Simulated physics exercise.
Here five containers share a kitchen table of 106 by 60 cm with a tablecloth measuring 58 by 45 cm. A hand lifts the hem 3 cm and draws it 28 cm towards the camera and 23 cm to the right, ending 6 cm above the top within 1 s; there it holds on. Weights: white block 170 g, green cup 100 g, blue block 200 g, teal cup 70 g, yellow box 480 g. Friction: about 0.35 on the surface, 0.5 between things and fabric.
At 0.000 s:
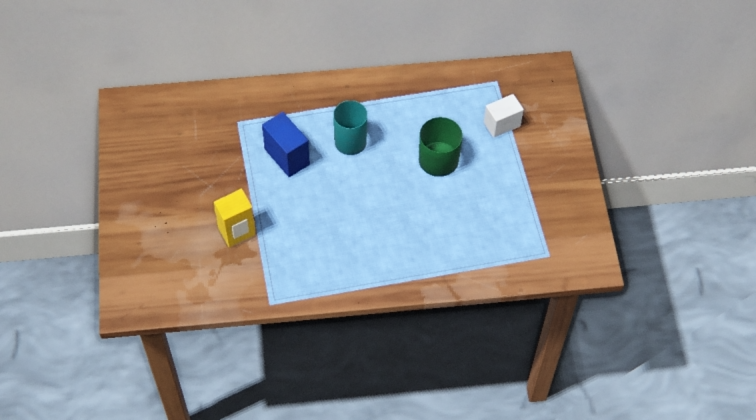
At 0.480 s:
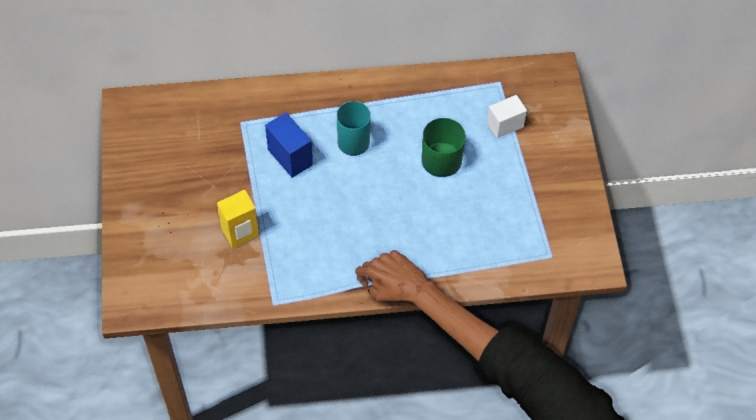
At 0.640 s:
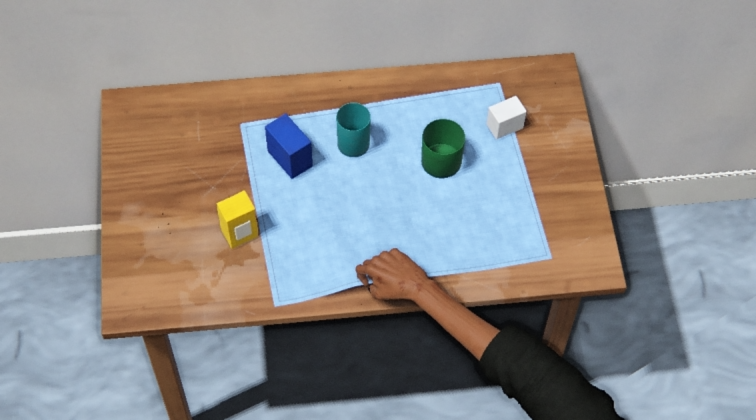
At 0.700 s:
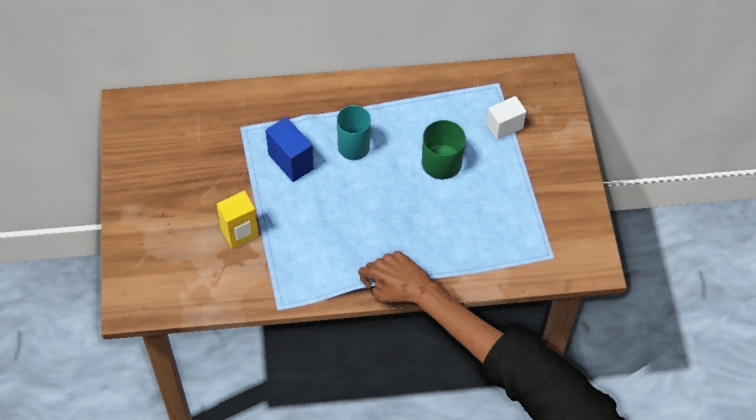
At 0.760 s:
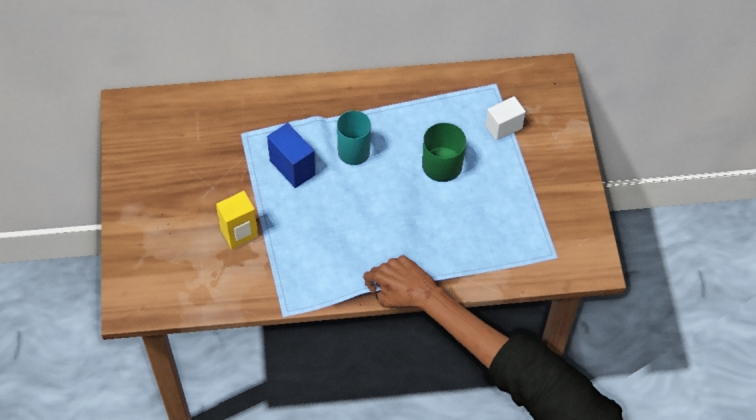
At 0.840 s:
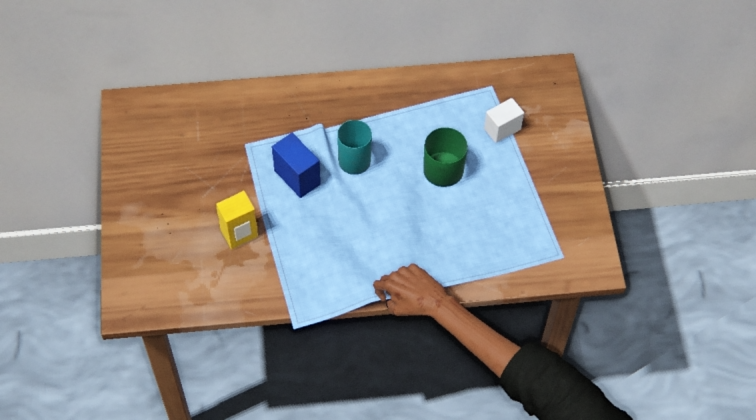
A hand gripping a light blue tablecloth's front edge, pulling it slightly forward and carrying the blue block and two cups along.
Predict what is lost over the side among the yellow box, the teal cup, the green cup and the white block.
Result: Yellow box keeps to the top, teal cup remains up there, green cup keeps to the top, white block stays on.
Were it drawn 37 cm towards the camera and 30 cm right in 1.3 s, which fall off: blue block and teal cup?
In that case: Blue block drops off, teal cup goes over.
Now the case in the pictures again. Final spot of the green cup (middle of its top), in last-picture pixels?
Near (478, 239).
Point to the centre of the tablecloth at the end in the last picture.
Around (463, 297).
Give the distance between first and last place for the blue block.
About: Blue block over the edge.
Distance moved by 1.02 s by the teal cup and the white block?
Teal cup 15 cm, white block 4 cm.
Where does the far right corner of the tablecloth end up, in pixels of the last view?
Near (462, 160).
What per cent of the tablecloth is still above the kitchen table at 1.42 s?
About 60 per cent.
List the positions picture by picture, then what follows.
The first picture shows shows, yellow box (233, 204); teal cup (350, 114); green cup (441, 135); white block (505, 107); tablecloth corners (270, 305) (238, 123) (497, 82) (550, 257).
The second picture shows shows, tablecloth corners (274, 305) (241, 123); grip (368, 285).
The third picture shows shows, tablecloth corners (275, 306) (241, 124); grip (368, 284).
The fourth picture shows shows, blue block (289, 137); teal cup (354, 119); tablecloth corners (278, 310) (241, 128); grip (371, 286).
The fifth picture shows shows, green cup (445, 140); blue block (290, 143); teal cup (354, 125); tablecloth corners (284, 317) (242, 134); grip (376, 291).
The sixth picture shows shows, yellow box (235, 206); teal cup (355, 134); green cup (446, 145); white block (505, 112); tablecloth corners (294, 329) (245, 145) (492, 87) (564, 258); grip (386, 299).
At 1.0 s, 90 % of the tablecloth is still over the top; teal cup 13 cm off its start, green cup 7 cm off its start, white block 4 cm off its start.
At 1.2 s, 75 % of the tablecloth is still over the top; teal cup 23 cm off its start, green cup 15 cm off its start, white block 10 cm off its start.
At 1.4 s, 60 % of the tablecloth is still over the top; teal cup 31 cm off its start at (402, 239), green cup 22 cm off its start at (471, 226), white block 15 cm off its start at (497, 168).
At 1.6 s, 50 % of the tablecloth is still over the top; teal cup 35 cm off its start, green cup 25 cm off its start, white block 18 cm off its start.
At 3.2 s, 45 % of the tablecloth is still over the top; teal cup 36 cm off its start at (404, 259), green cup 25 cm off its start at (478, 239), white block 18 cm off its start at (501, 179), yellow box 0 cm off its start at (235, 206).
